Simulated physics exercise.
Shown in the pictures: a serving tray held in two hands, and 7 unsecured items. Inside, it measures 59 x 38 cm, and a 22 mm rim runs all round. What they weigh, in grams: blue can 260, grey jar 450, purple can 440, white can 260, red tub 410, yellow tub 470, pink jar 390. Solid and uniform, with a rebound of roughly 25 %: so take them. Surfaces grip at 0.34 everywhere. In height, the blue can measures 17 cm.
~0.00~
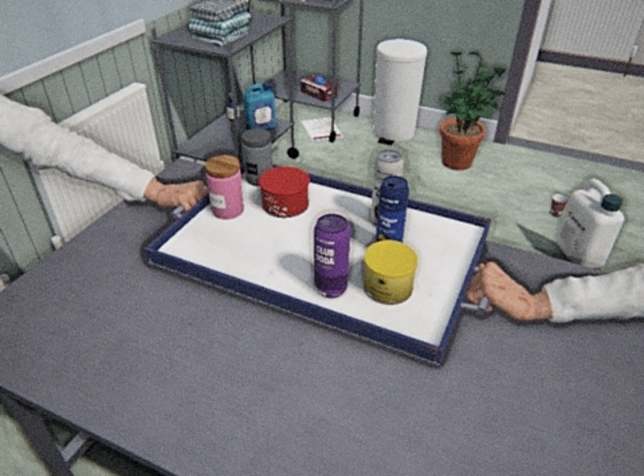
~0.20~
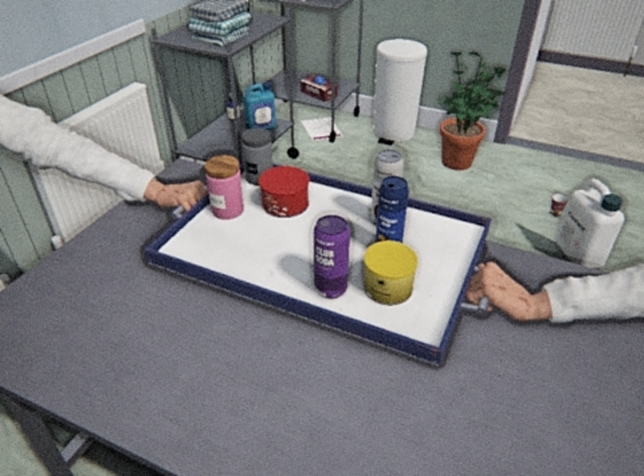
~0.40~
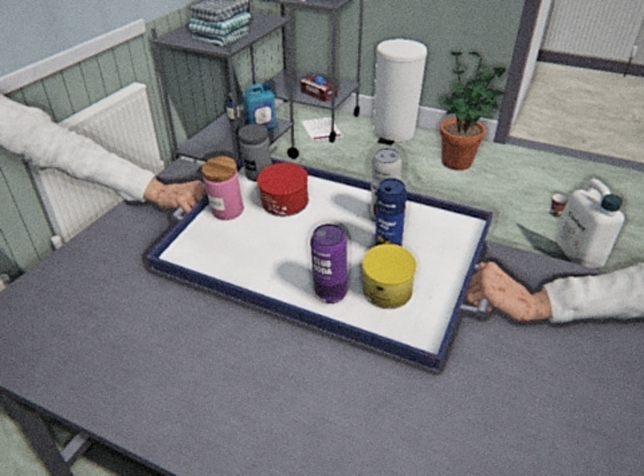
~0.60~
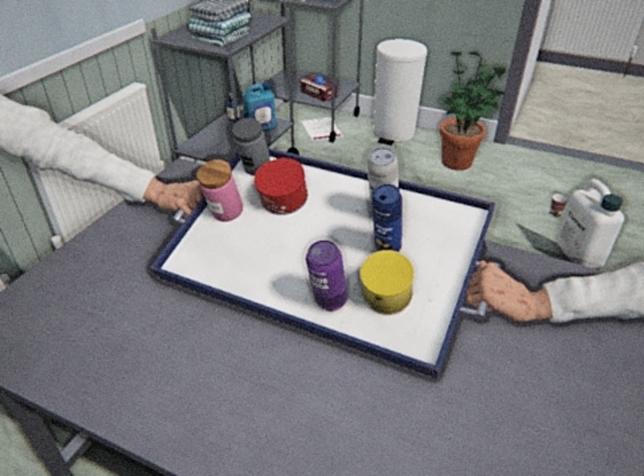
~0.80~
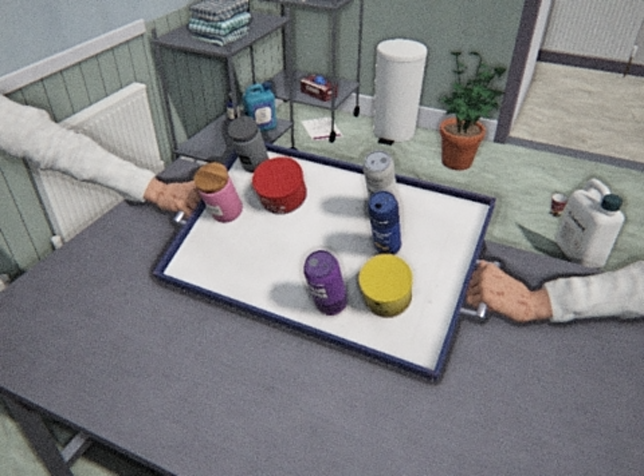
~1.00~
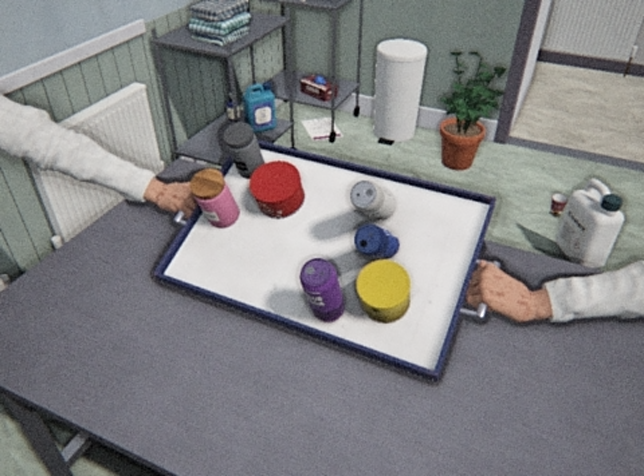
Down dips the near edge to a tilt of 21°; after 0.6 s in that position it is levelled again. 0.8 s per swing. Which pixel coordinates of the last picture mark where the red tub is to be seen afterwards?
The red tub is to be seen near (243, 237) in pixels.
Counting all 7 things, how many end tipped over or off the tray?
I count 3.
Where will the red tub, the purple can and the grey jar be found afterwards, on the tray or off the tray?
At the end the red tub remains on its base, the purple can leaves its base and the grey jar remains on its base.
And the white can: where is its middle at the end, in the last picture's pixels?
It finishes around (305, 261).
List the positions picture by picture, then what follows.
The first picture shows tray level; red tub (285, 192); blue can (392, 218).
The second picture shows tray level; purple can (331, 259).
The third picture shows tilt 6°, near edge down; yellow tub (389, 277); pink jar (224, 189).
The fourth picture shows tilt 15°, near edge down; blue can (388, 223); grey jar (252, 148).
The fifth picture shows tilt 20°, near edge down; white can (381, 187); purple can (326, 285).
The sixth picture shows tilt 21°, near edge down; red tub (278, 190); yellow tub (384, 292).
Around 1.20 s, tilt 21°, near edge down; red tub shifted 3 cm near (274, 197); white can on its side; blue can tipped 59° against what carries it.
Around 1.50 s, tilt 21°, near edge down; purple can now off the tray; red tub shifted 8 cm near (264, 215); white can on its side.
Around 1.80 s, tilt 15°, near edge down; red tub shifted 16 cm near (248, 241); white can on its side; blue can on its side.
Finally (2.8 s), off the tray, purple can; on their side or leaning hard on the tray, blue can and white can; not toppled but over 5 cm from the start, grey jar, red tub, yellow tub and pink jar. Final places as that camera would see them, red tub near (243, 237).
